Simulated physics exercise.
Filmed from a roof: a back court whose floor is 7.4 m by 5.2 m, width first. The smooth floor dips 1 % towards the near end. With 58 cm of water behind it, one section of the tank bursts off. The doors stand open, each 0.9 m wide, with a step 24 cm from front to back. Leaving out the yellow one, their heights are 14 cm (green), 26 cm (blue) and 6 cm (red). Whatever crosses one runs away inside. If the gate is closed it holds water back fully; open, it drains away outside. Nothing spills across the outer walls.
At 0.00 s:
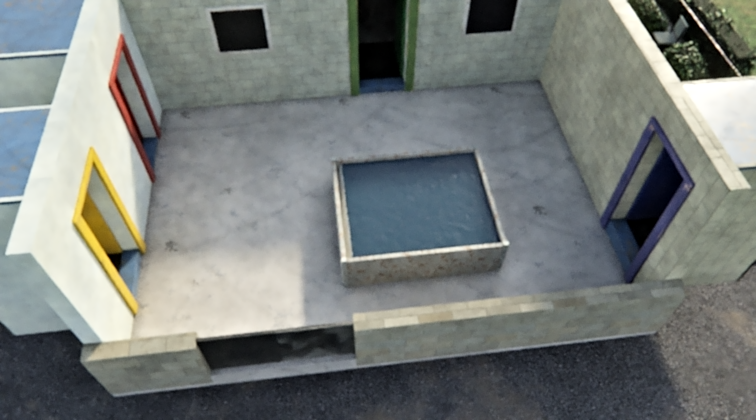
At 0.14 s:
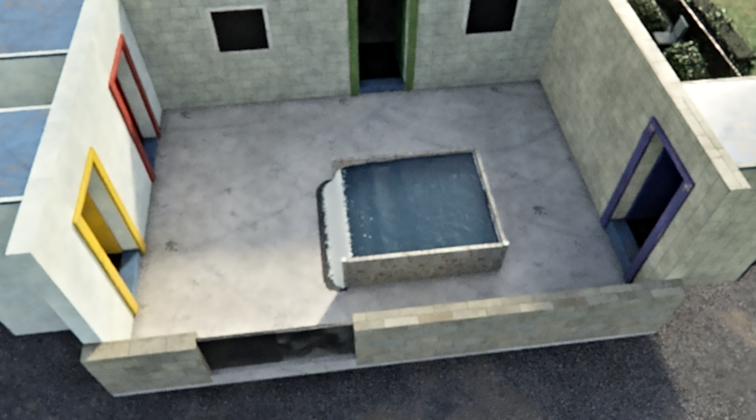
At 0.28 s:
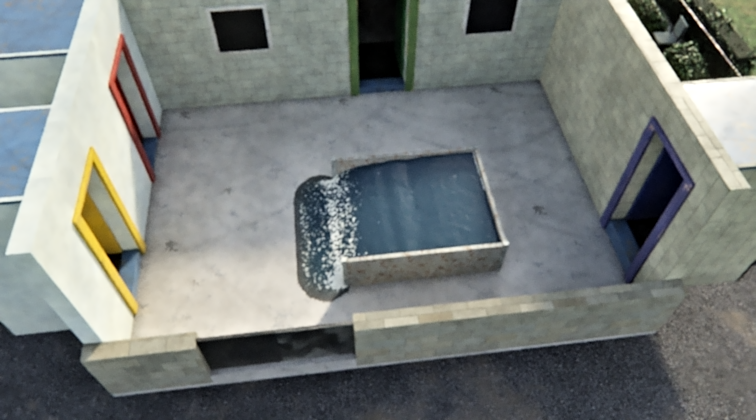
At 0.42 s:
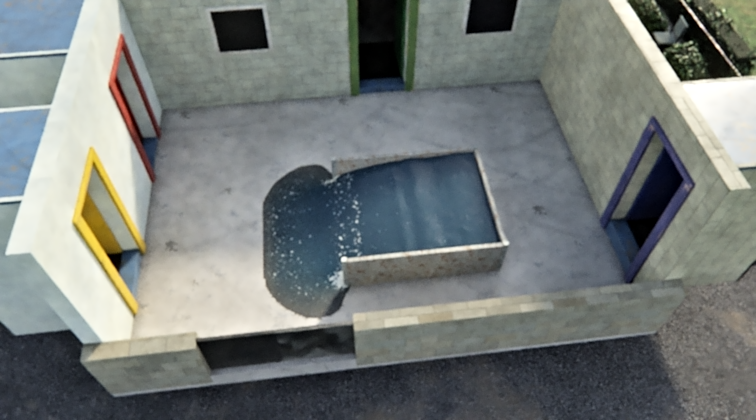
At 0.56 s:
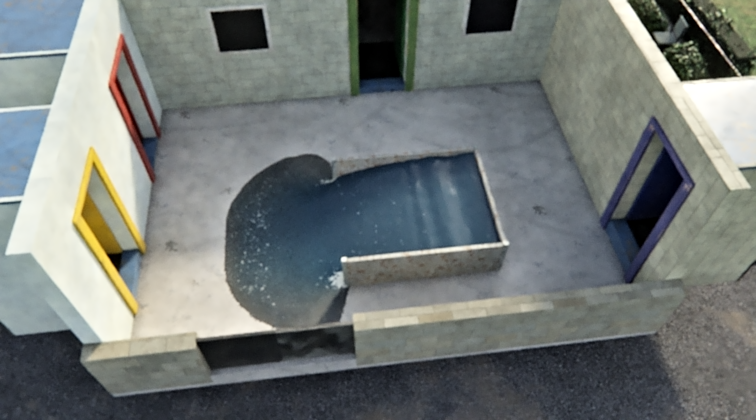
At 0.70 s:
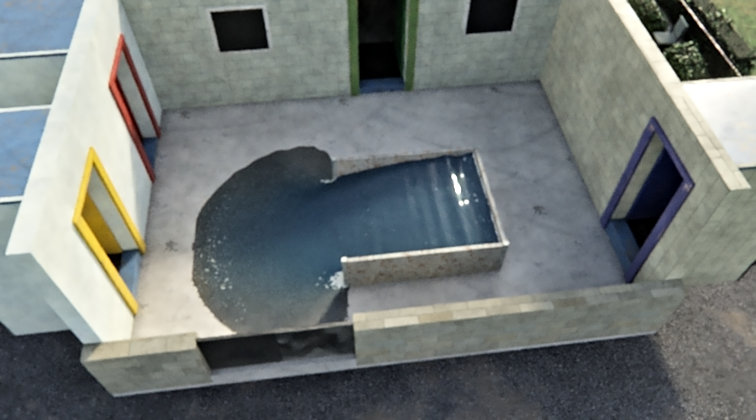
The clip shows a walled court with red, yellow, green and purple doorways around a raised tank of water; the tank's left side opens, and water pours out, spreading leftward across the pale floor in a widening dark pool.
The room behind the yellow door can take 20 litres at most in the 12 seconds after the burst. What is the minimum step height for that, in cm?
Some 26 cm above the ground.
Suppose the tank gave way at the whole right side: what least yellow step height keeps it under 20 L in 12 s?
About 7.5 cm.
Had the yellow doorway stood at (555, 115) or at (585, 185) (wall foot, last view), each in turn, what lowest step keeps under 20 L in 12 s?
Roughly 7.0 and 7.5 cm.
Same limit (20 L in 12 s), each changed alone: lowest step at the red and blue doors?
About 13.5 cm at red and 6.0 cm at blue.
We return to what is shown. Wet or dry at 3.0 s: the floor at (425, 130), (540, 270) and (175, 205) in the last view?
In that order: Still dry, not reached, wet.
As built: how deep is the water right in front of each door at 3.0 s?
Depths in cm: Yellow 30, green 0, blue 0, red 15.
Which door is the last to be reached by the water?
Last comes the blue one.
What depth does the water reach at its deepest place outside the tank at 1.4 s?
Roughly 32 cm.
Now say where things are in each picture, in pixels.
In the first picture, the tank at (414, 203) is whole and still, 58 cm deep; the yellow door at (116, 241) is dry.
In the second picture, the front is at (331, 283), 0.3 m from the gap at (342, 225); 0.4 m2 of floor is wet, 58 cm left at the back.
In the third picture, the front is at (302, 272), 0.7 m from the gap at (342, 226); 1.3 m2 of floor is wet, 58 cm left at the back.
In the fourth picture, the gap is at (342, 227), the front 1.2 m out at (271, 279); the back of the tank holds 58 cm.
In the fifth picture, the gap is at (342, 227), the front 1.8 m out at (231, 273); the back of the tank holds 58 cm.
In the sixth picture, water pours out at (342, 227) and has run 2.2 m, to (199, 279); about 6 cm deep outside, 54 cm at the back; 0.9 m in a straight line remain to the yellow door at (116, 241).
After 1.4 s water covers 35 % of the floor, deepest (32 cm) near (141, 269); 29 cm at the yellow door, 7 litres in over its 17 cm step.
After 3.0 s water covers 40 % of the floor, deepest (31 cm) near (127, 368); 30 cm at the yellow door, 92 litres in over its 17 cm step.
After 12.0 s water covers 100 % of the floor, deepest (13 cm) near (546, 321); 7 cm at the yellow door, 131 litres in over its 17 cm step.
At the yellow door as built, the water arrived by 1.0 s and peaked near 31 cm at 2.6 s.
With a step of 22.5 cm, 50 litres would have come in within the 12 s; with 30 cm, 3 litres. So under 20 litres takes about 26 cm.
